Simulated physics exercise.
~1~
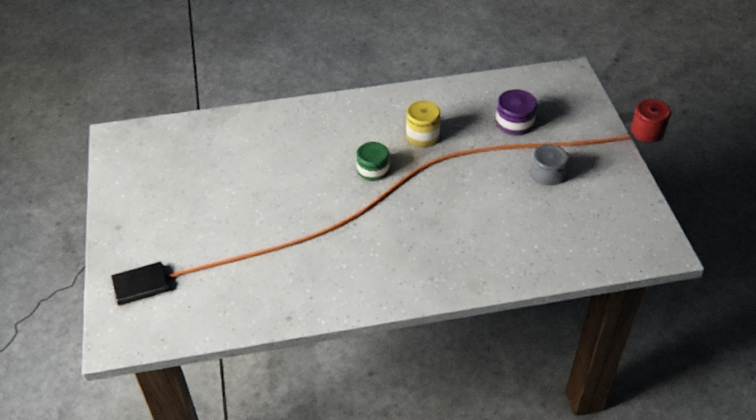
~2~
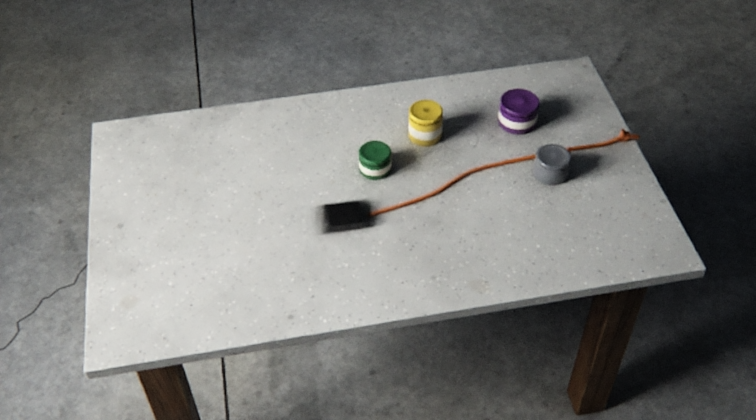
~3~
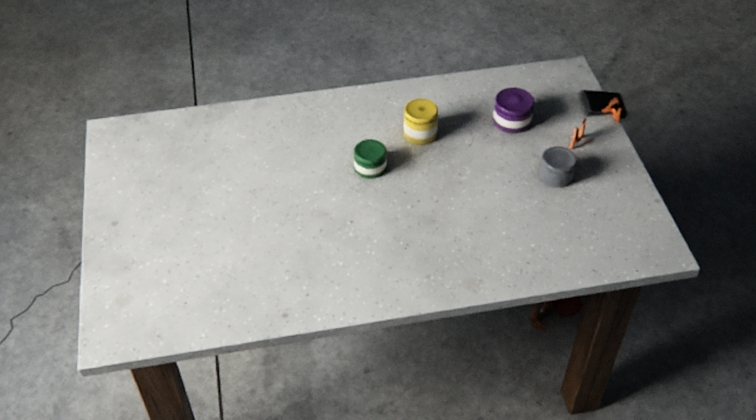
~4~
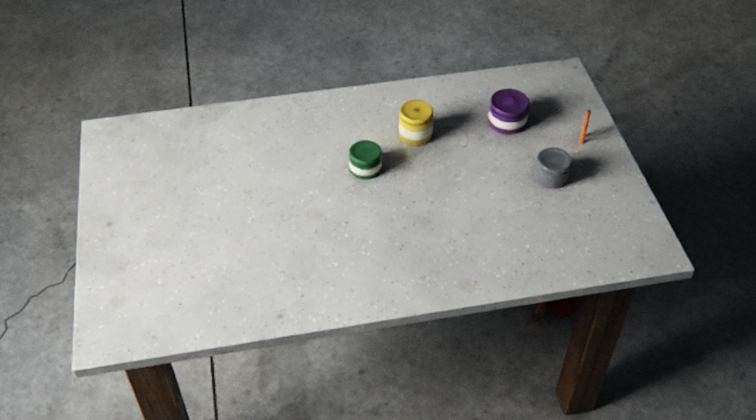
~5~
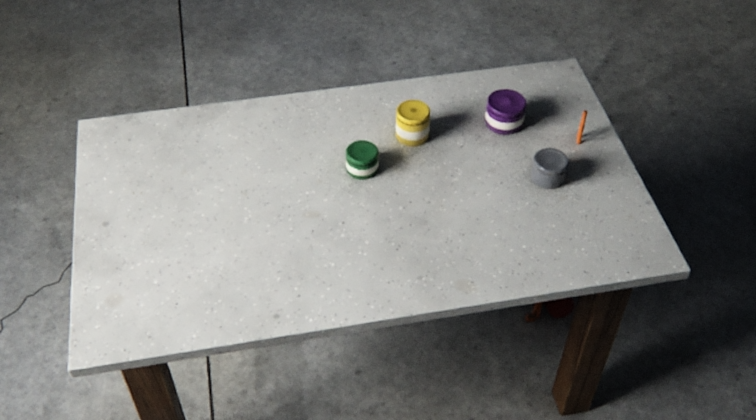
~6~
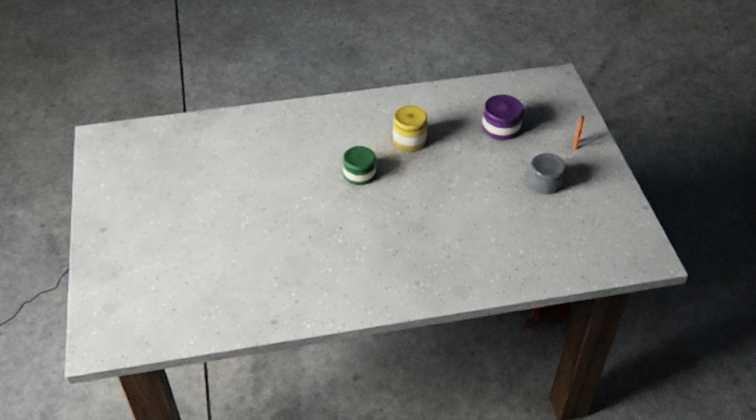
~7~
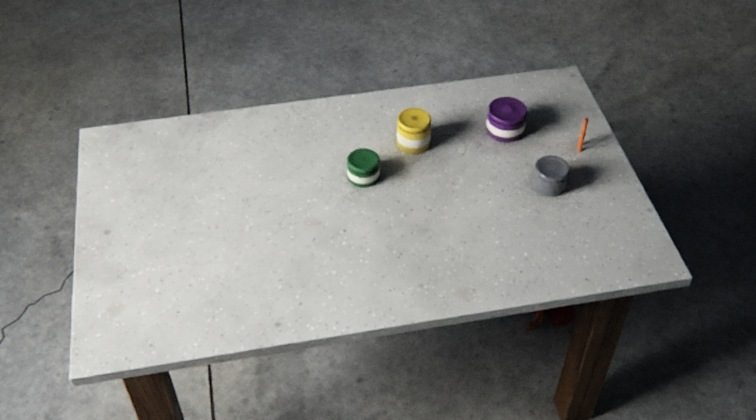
At first, a black phone lies at the left of a pale table, joined by a thin orange cable to a red speaker just past the right edge, with purple, yellow, green and grey containers nearby. The speaker drops out of sight, and the cable drags the phone rightward across the tabletop. The phone reaches the right edge, turning slightly, while the grey tub shifts a little to the right. Then the phone goes over the edge and disappears. At the end, the four containers remain on top, with a short orange piece visible near the right edge.
